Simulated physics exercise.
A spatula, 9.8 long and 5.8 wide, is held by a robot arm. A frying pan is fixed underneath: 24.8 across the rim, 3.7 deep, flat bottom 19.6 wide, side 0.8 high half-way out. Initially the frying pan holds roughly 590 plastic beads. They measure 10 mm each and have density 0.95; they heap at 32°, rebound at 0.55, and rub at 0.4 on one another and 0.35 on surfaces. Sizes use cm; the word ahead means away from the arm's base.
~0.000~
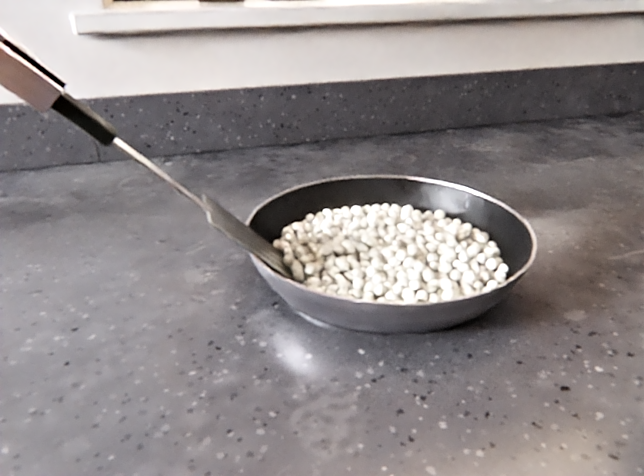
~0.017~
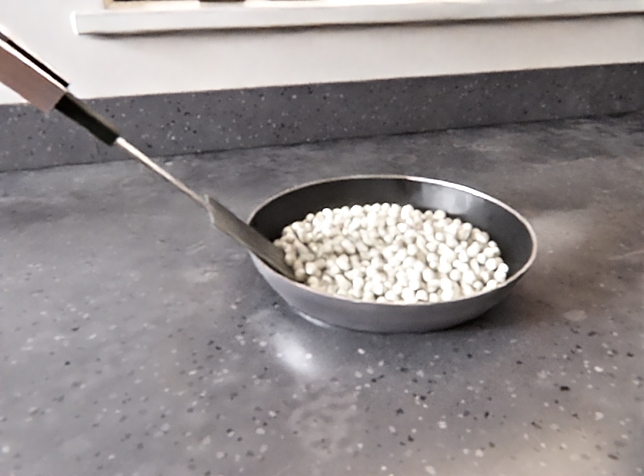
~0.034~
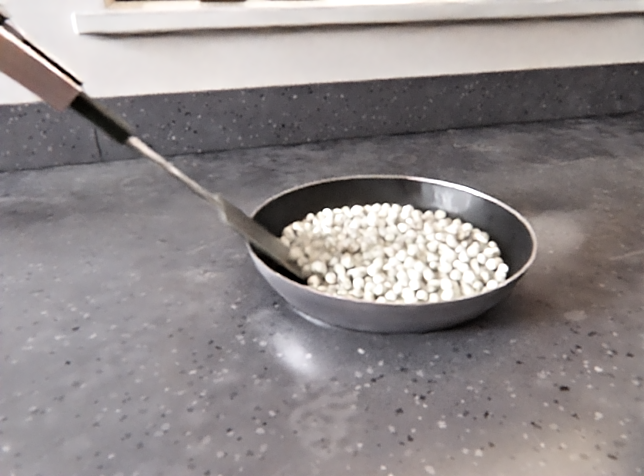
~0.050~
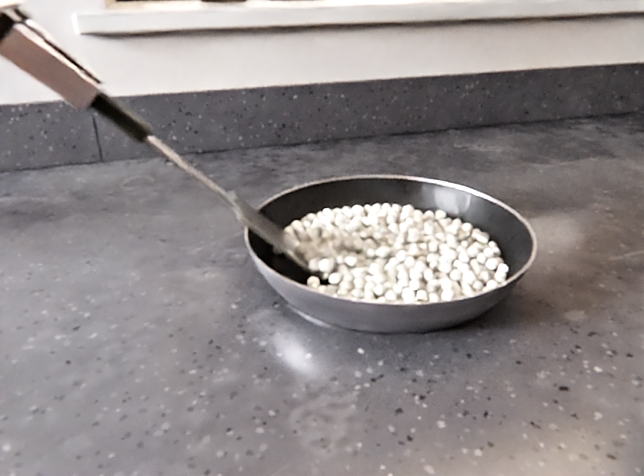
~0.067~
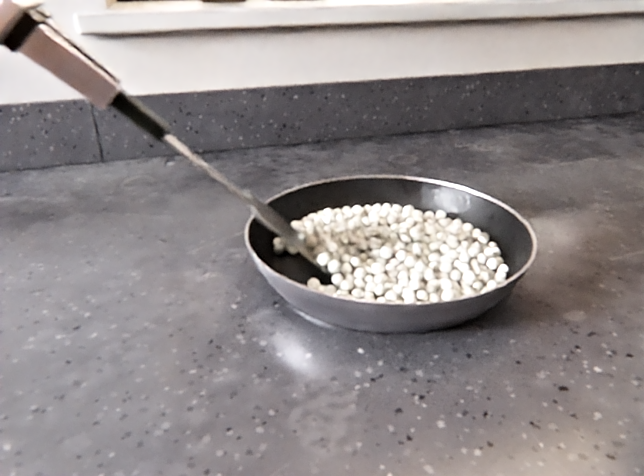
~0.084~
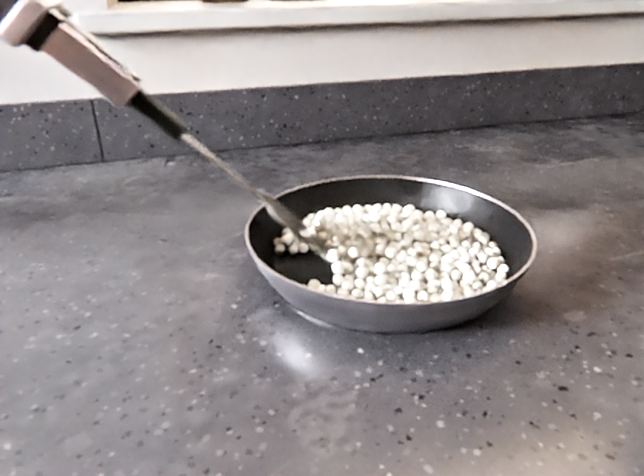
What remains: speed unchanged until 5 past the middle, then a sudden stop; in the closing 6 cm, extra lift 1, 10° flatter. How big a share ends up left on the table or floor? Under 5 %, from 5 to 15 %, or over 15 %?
Under 5 %.
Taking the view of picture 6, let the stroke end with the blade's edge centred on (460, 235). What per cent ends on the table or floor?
Approximately 0 per cent, I reckon.
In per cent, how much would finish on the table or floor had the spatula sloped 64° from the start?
Around 0 in a hundred.
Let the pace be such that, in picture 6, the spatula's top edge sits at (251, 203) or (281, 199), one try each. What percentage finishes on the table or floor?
I'd estimate some 0 and 0 in a hundred.
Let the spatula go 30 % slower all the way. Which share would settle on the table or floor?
I'd reckon close to 0 per cent.
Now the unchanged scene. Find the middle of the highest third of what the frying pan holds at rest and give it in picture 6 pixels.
Somewhere around (456, 230) in the last picture.
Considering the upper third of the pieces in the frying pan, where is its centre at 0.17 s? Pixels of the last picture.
Around (413, 239).
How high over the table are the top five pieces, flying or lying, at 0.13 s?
5 cm or so.
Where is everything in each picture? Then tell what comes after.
Spatula top edge at (206, 208), sloping 46°; upper third of the load around (382, 246), from x 275 to 505, top at y 210; 593 in the frying pan, in the first frame.
Spatula top edge at (209, 208), sloping 46°; upper third of the load around (382, 245), from x 275 to 505, top at y 210, in the second frame.
Spatula top edge at (220, 206), sloping 46°; upper third of the load around (377, 246), from x 275 to 505, top at y 210, in the third frame.
Spatula top edge at (235, 204), sloping 46°; upper third of the load around (375, 242), from x 275 to 505, top at y 210, in the fourth frame.
Spatula top edge at (250, 203), sloping 46°; upper third of the load around (376, 242), from x 275 to 505, top at y 210, in the fifth frame.
Spatula top edge at (266, 201), sloping 46°; upper third of the load around (378, 239), from x 280 to 505, top at y 210; 593 in the frying pan, in the sixth frame.
By 0.13 s, sloping 45°, highest piece 5 above the table; 593 in the frying pan.
By 0.17 s, sloping 41°, highest piece 5 above the table; 593 in the frying pan.
By 0.39 s, sloping 36°, highest piece 4 above the table; 593 in the frying pan.
By 1.44 s, sloping 36°, highest piece 3 above the table; 593 in the frying pan.
Final count, 593 in the frying pan. That is 0 % on the table or floor.
